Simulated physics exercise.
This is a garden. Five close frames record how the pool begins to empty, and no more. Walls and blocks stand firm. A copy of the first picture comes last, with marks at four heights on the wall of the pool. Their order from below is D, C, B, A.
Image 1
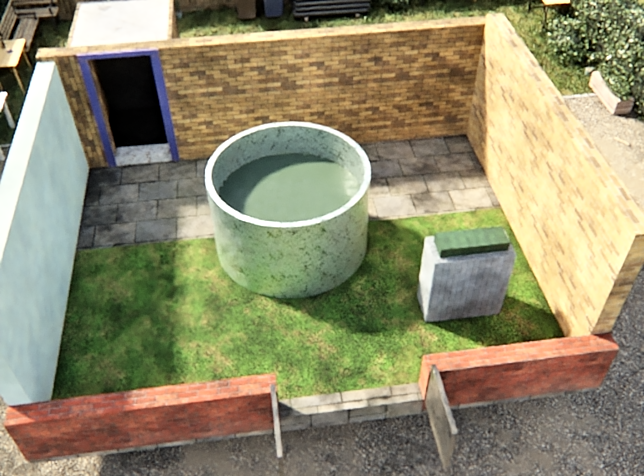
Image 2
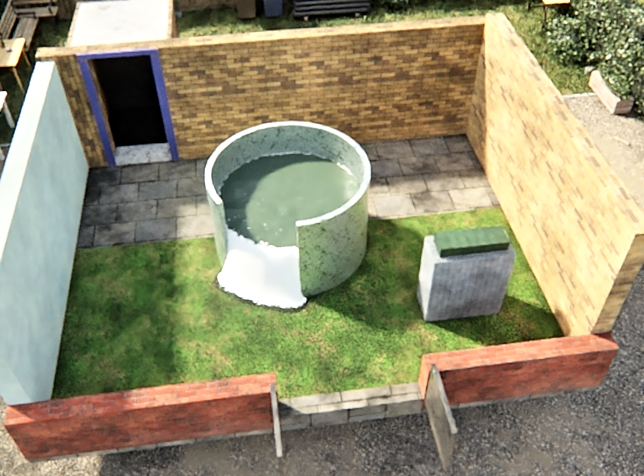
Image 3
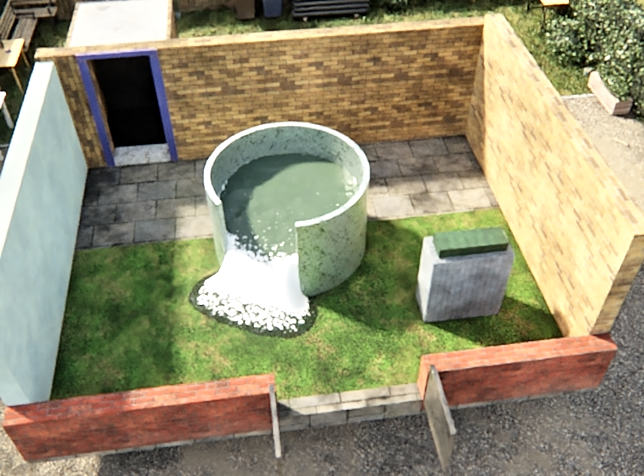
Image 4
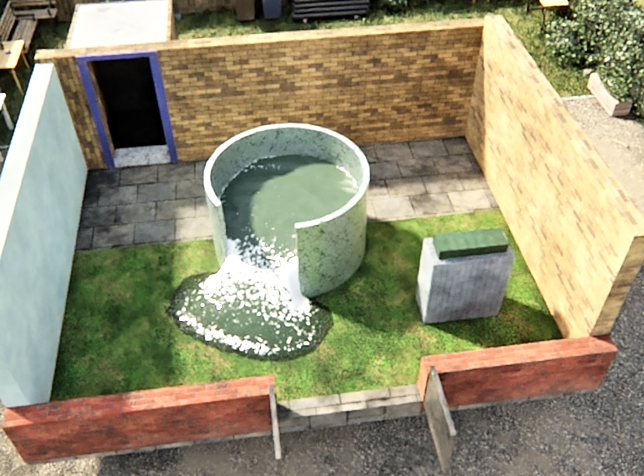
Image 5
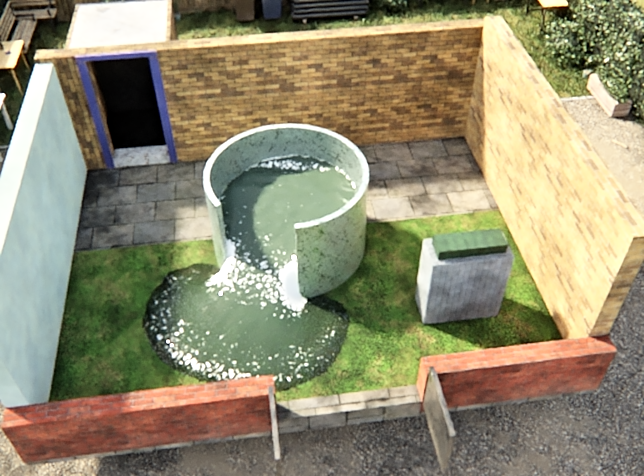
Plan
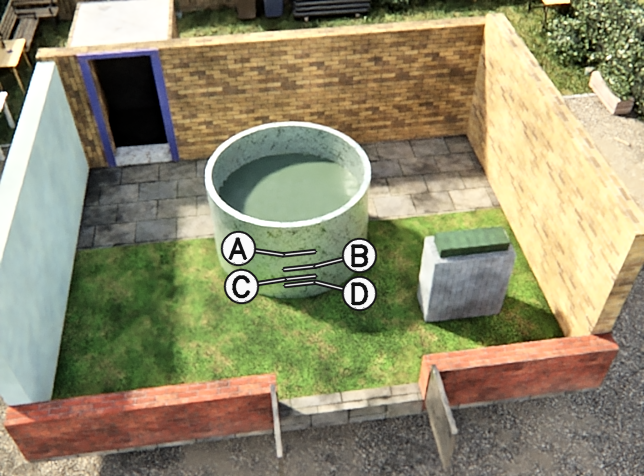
A walled garden is seen from above at an angle, the view staying still throughout. A round, speckled pale-green pool of dark green water stands on grass and grey paving, with a blue-framed doorway behind at left, a grey block with a green top at right, and low red walls around an open gate in front. The pool's front opens, and white, foaming water pours out and spreads across the grass as a widening dark green puddle.
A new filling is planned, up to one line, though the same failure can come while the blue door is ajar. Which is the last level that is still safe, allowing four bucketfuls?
A will do.
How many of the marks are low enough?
All of them.
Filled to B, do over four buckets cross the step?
No, that is safe.
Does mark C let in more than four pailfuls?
No.
On the marked copy, A at (299, 253); B at (299, 267); C at (300, 277); D at (300, 283); from the bottom up D, C, B, A.
With A, a splash gets over, under a bucket.
With B, nothing gets over.
With C, nothing gets over.
With D, nothing gets over.
